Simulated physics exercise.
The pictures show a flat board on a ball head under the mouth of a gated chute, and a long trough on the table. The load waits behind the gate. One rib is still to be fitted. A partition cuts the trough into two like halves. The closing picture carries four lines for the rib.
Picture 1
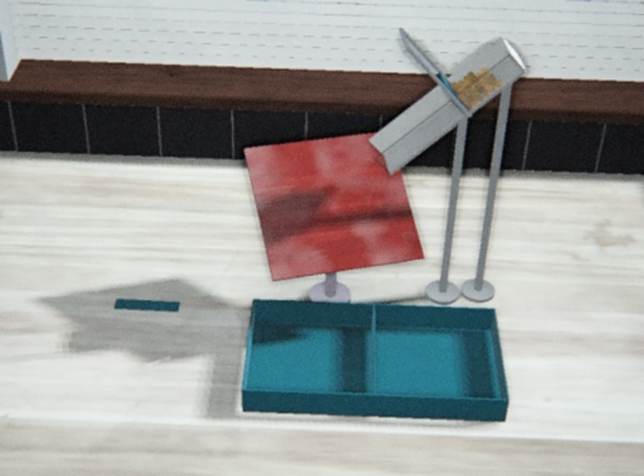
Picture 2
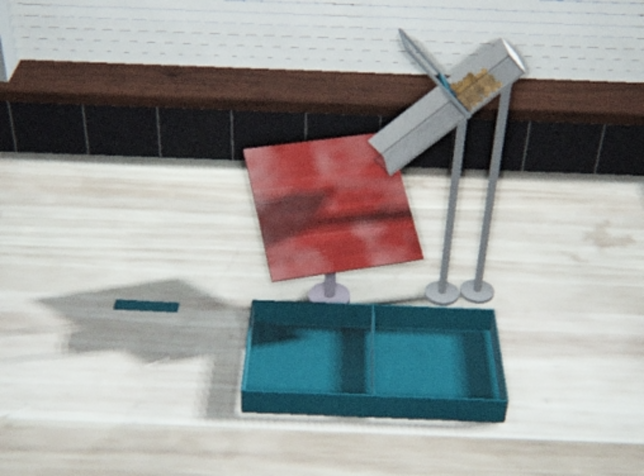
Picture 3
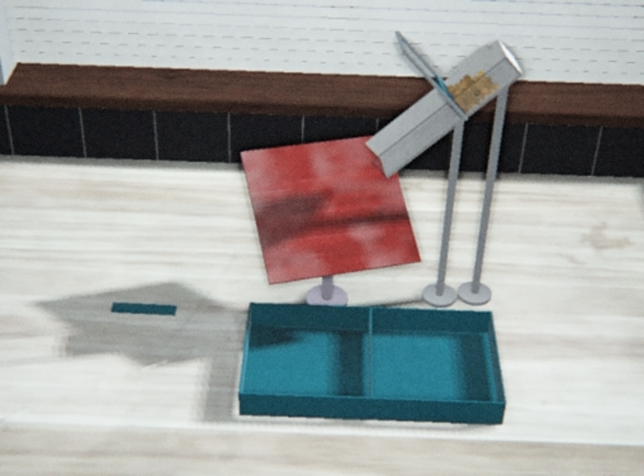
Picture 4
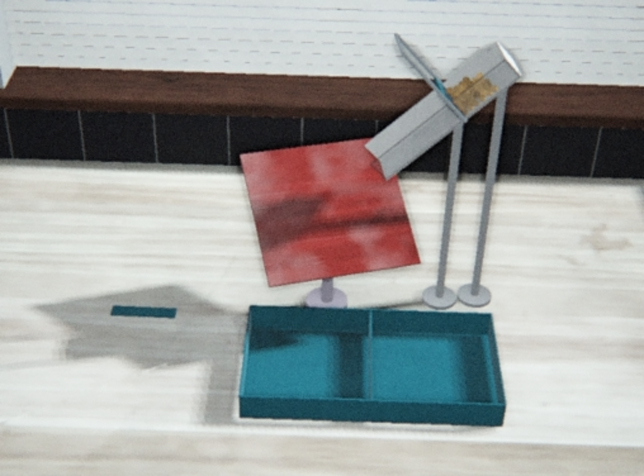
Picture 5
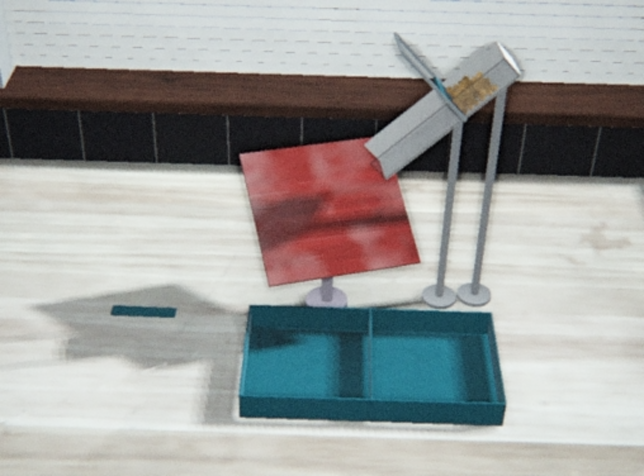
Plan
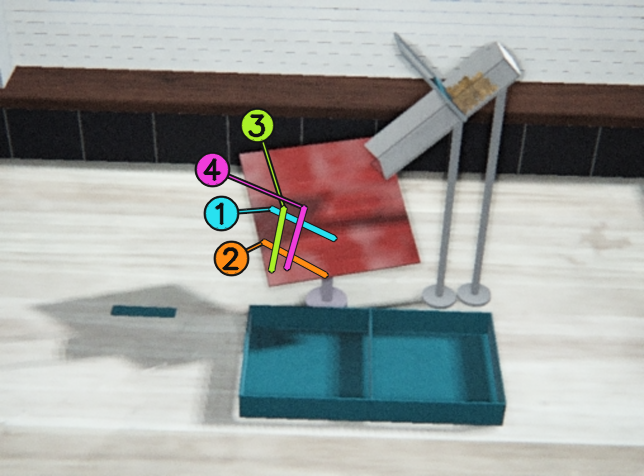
Only the camera moves, shifting very slightly so the whole view slips a touch left and down, while every object stays still. It looks down at a pale, streaked tabletop before a dark brown ledge, black tiles and a white lined wall. A grey chute on two posts holds tan pieces behind its gate at upper right, beside a tilted red board above a two-part teal trough, with a small teal strip at left.
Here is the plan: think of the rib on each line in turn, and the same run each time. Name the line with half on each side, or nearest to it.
1.
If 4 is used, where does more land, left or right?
Left.
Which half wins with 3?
More lands on the left.
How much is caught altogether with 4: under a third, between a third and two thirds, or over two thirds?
Over two thirds.
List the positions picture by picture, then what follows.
In the first picture, load behind the gate at (471, 88), dried chickpeas; lip of the chute at (387, 165), sloping fairly steeply.
In the second picture, middle of the board at (333, 203), tilted fairly steeply; middle of its low edge at (350, 270); of its high edge at (318, 140).
In the third picture, front corners of the trough at (239, 393) and (506, 403); front end of its middle wall at (372, 398); gate still shut at (442, 87).
In the fourth picture, middle of the load at (467, 93); lip at (383, 171).
In the fifth picture, middle of the load at (466, 92); lip at (383, 170).
On the marked copy, line 1 from (272, 209) to (333, 238); line 2 from (264, 242) to (325, 275); line 3 from (283, 208) to (271, 269); line 4 from (304, 208) to (287, 267).
If 1 is chosen, of what is caught, about half in the left half, about half in the right.
If 2 is chosen, of what is caught, most in the left half, a small part in the right.
If 3 is chosen, of what is caught, nearly all in the left half, a small part in the right.
If 4 is chosen, of what is caught, nearly all in the left half, a small part in the right.
